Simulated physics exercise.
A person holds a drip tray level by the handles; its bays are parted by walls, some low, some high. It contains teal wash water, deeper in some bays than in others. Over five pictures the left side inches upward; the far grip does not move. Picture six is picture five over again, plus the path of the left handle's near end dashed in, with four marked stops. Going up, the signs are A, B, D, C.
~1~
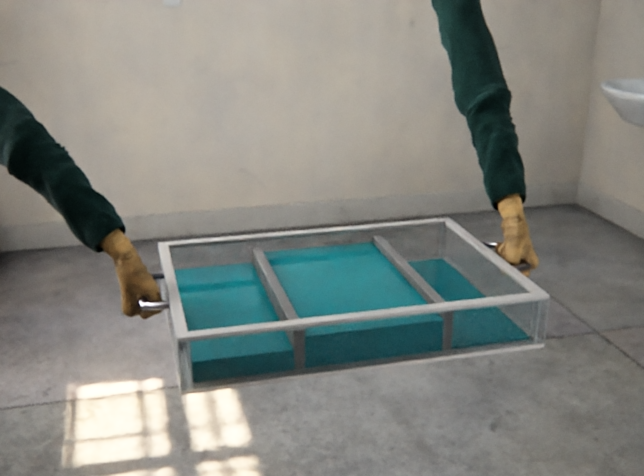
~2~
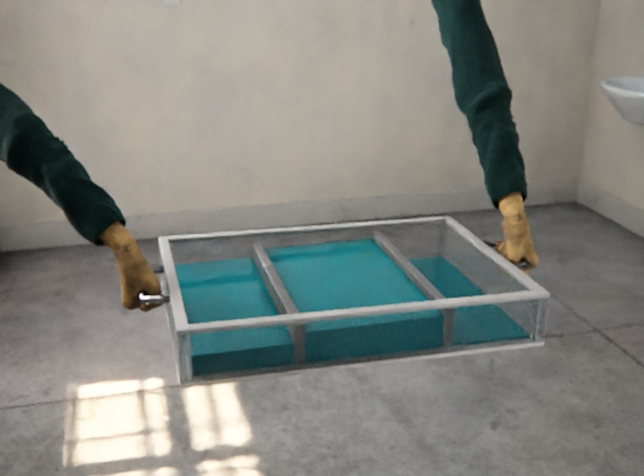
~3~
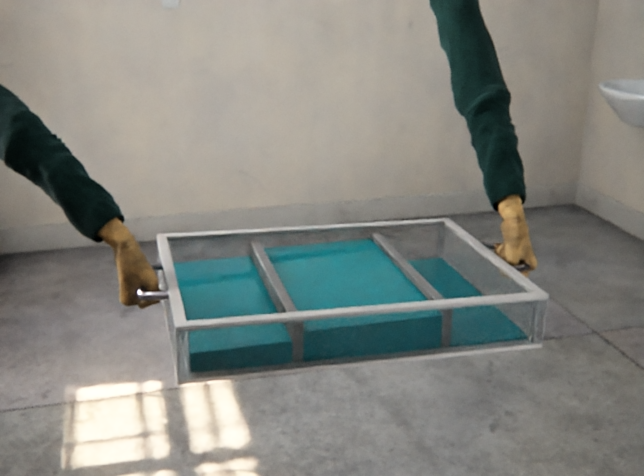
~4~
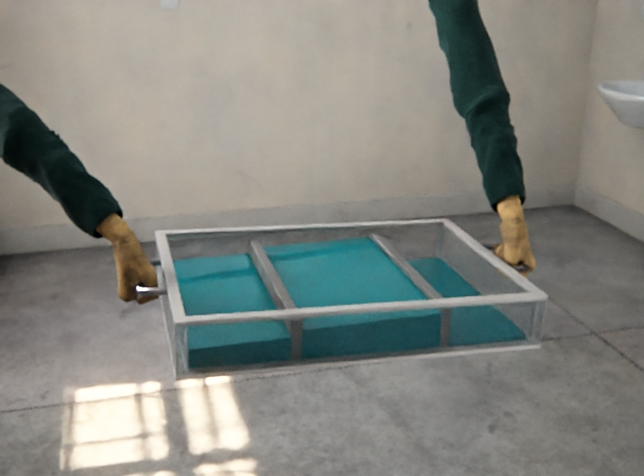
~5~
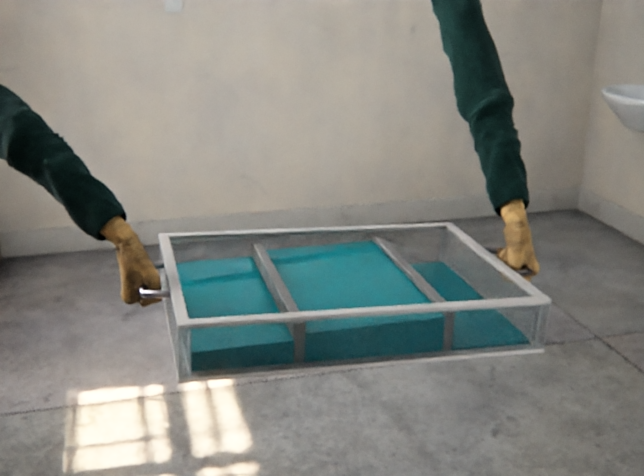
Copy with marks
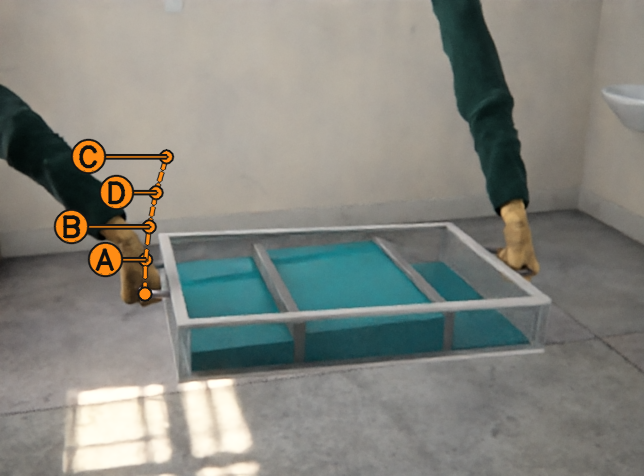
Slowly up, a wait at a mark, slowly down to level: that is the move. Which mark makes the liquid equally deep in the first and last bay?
Mark D.
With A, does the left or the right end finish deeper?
The left one.
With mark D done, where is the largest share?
That is the middle bay.
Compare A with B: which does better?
That would be B.
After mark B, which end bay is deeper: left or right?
The left end bay.
On the marked copy, A at (145, 259); B at (149, 226); C at (166, 156); D at (156, 192).
Choosing A, the left end bay stands much deeper than the other; nothing spills.
Choosing B, the left end bay stands much deeper than the other; nothing spills.
Choosing C, the right end bay stands much deeper than the other; nothing spills.
Choosing D, the two end bays stand about equally deep; nothing spills.
